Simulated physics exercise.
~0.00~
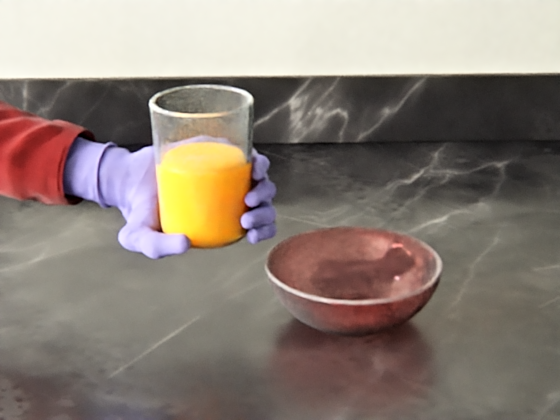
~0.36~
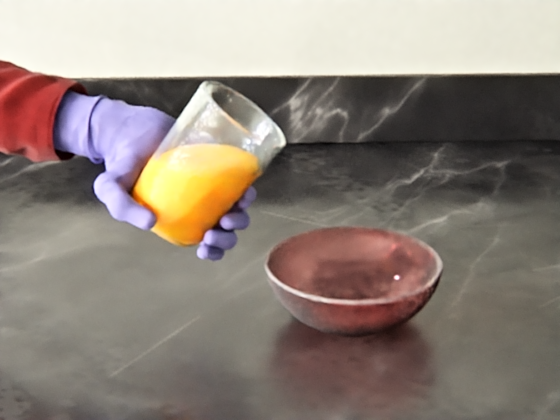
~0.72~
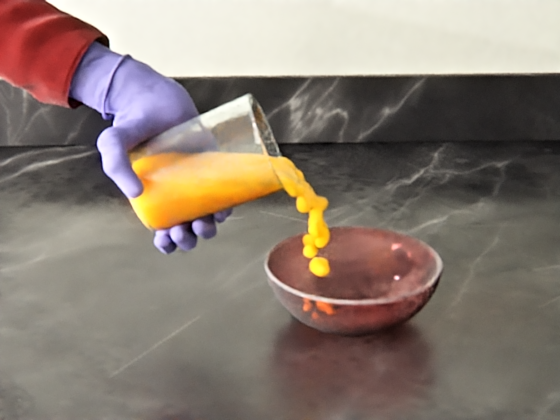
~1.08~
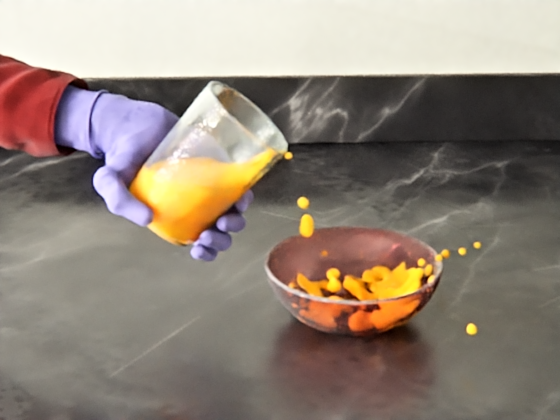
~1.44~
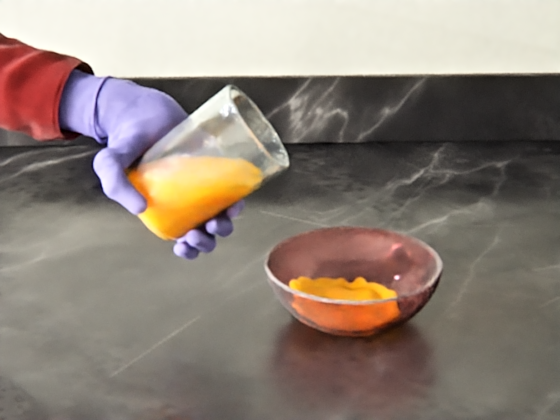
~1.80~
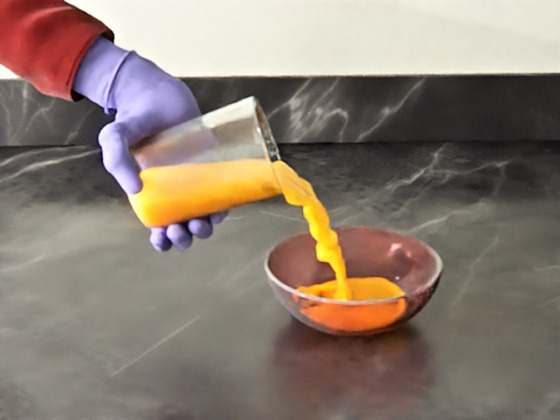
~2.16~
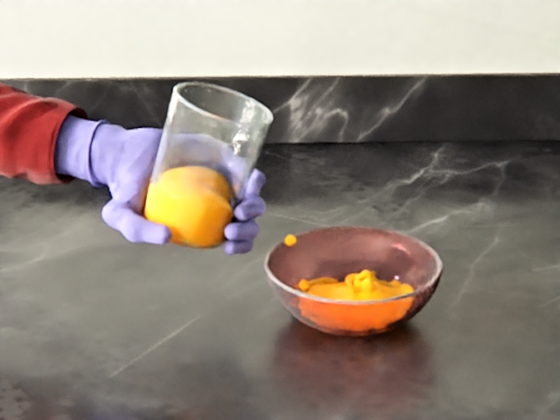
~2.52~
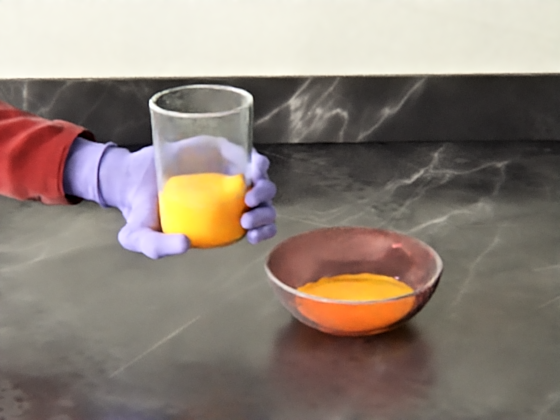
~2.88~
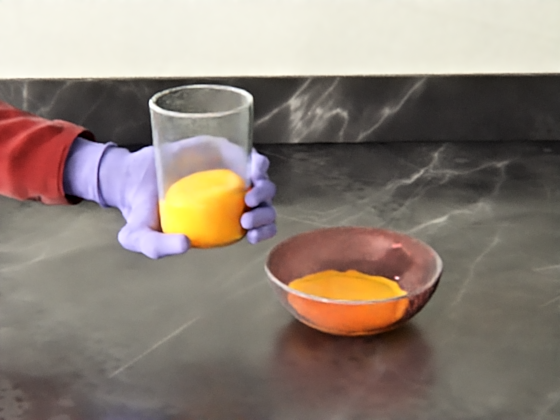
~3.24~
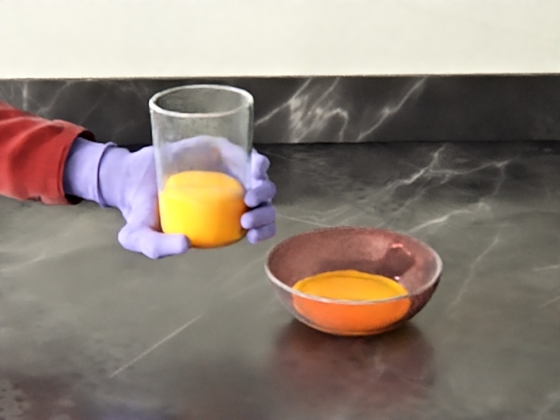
A gloved hand tipped a glass of orange juice toward a reddish bowl, spilling a few drops beyond it, eased back, then poured again before returning the glass upright, leaving juice in the bowl and the glass still partly full.
